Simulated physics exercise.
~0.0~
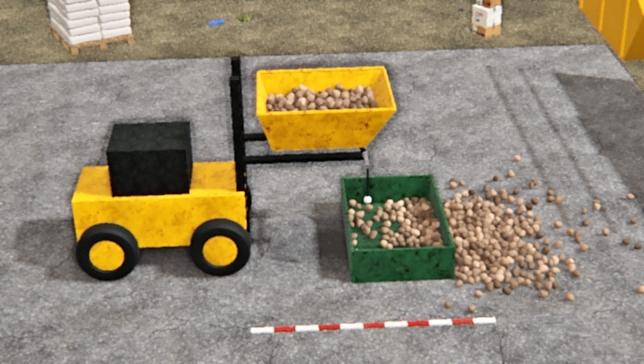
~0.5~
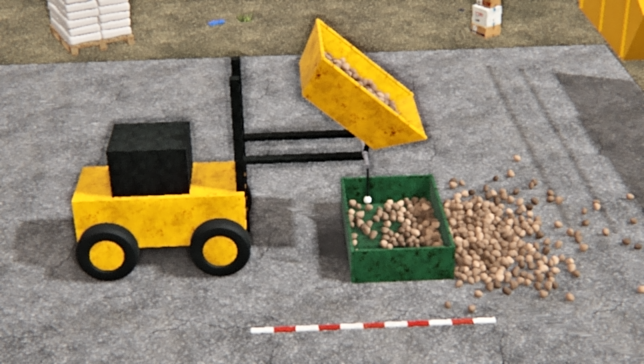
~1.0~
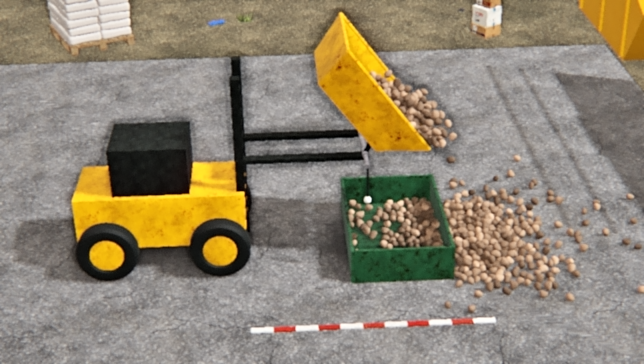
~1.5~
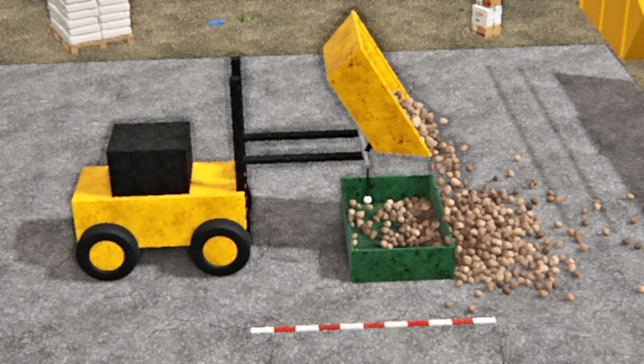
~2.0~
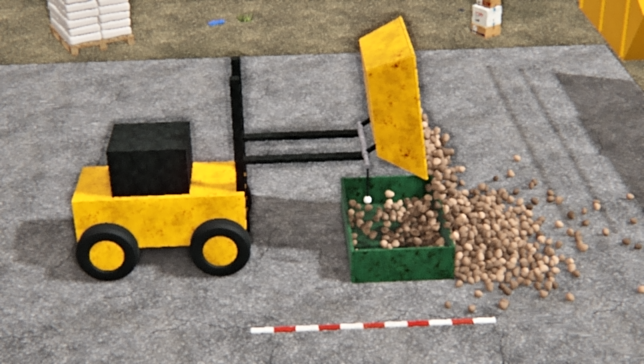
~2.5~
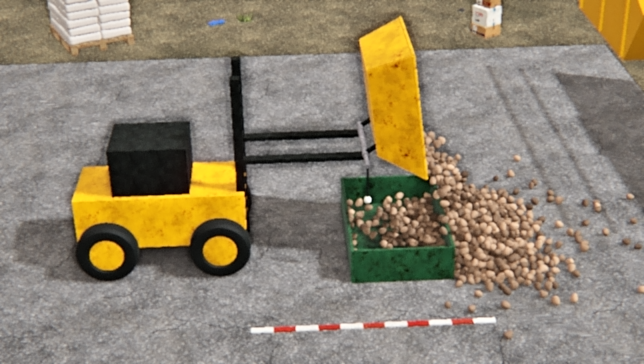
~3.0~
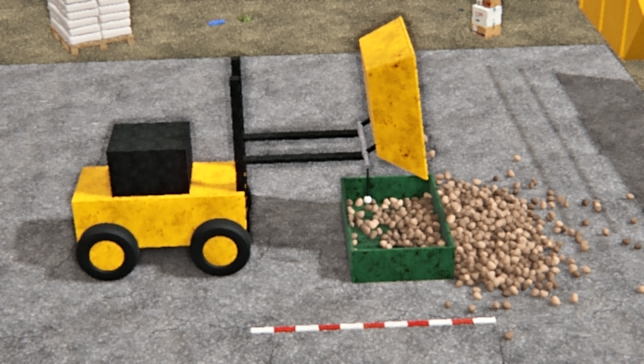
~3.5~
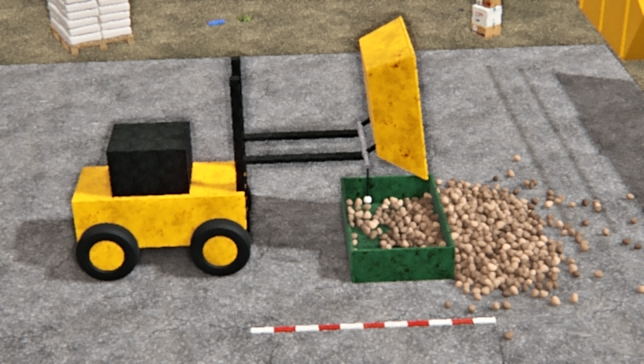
On a grey paved yard, a toy-like yellow loader tipped its raised skip to the right in two stages, and most of its round brown stones slid past the green bin onto the loose heap beside it, leaving the bin only slightly fuller.
